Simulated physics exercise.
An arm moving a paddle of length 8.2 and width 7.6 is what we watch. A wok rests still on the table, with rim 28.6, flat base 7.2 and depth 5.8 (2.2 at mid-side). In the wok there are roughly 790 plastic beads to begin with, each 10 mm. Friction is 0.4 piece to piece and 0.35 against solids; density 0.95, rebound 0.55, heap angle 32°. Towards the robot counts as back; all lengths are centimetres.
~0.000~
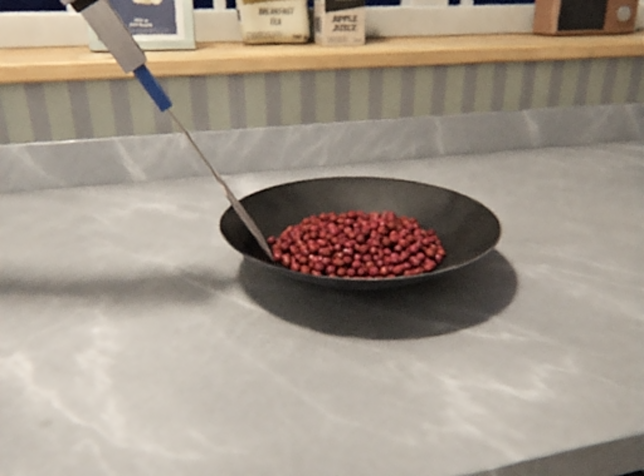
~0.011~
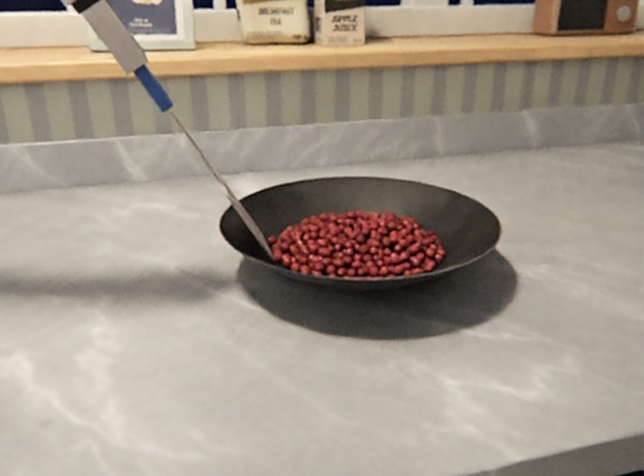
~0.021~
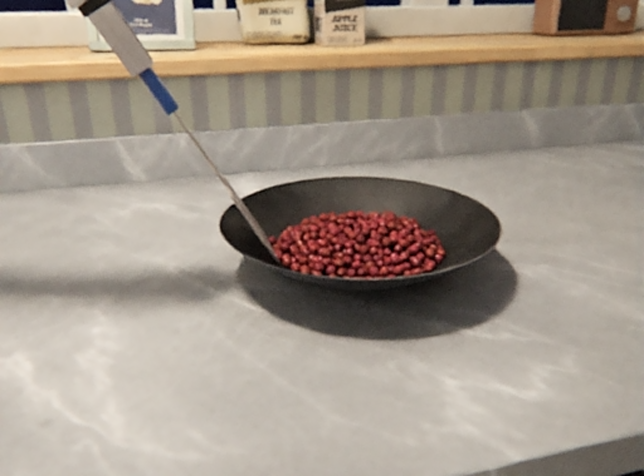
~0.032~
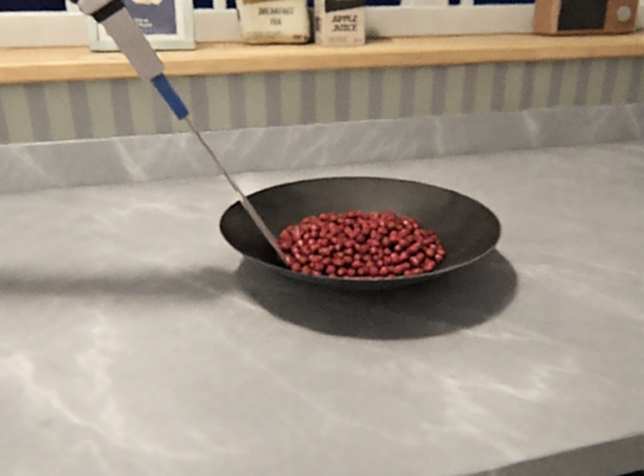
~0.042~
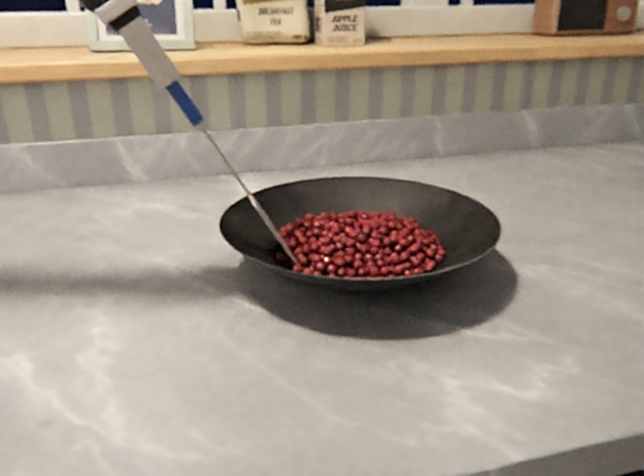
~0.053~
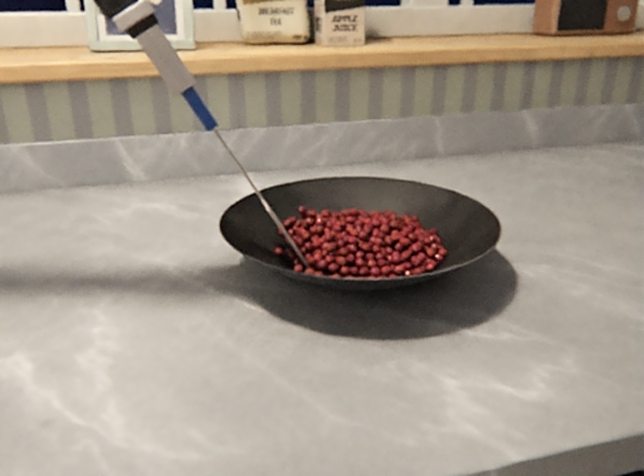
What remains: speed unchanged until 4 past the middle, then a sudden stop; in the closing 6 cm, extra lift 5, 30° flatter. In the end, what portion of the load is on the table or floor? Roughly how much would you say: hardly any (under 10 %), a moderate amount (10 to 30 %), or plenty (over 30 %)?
I'd say a moderate amount.
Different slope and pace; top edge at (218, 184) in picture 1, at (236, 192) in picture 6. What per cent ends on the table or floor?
Around 0 per cent finishes there.
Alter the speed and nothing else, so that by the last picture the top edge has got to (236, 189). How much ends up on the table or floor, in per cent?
Roughly 0 per cent.
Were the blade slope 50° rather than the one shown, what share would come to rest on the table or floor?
Then about 15 per cent.
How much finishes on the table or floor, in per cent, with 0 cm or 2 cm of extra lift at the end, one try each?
5 and 5 per cent.
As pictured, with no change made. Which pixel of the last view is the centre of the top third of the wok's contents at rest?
Close to pixel (424, 228).
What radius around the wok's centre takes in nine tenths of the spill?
75 cm.
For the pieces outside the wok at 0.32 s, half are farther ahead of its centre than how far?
The distance is about 22 cm.
After 0.08 s, sloping 59°, highest piece 8 above the table; 794 in the wok.
After 0.11 s, sloping 50°, highest piece 10 above the table; 794 in the wok.
After 0.32 s, sloping 30°, highest piece 11 above the table; 675 in the wok, 30 on the table or floor, 89 on the blade or in flight.
After 1.37 s, sloping 30°, highest piece 6 above the table; 673 in the wok, 121 on the table or floor.
At rest, 673 in the wok, 121 on the table or floor. That is 15 % on the table or floor.
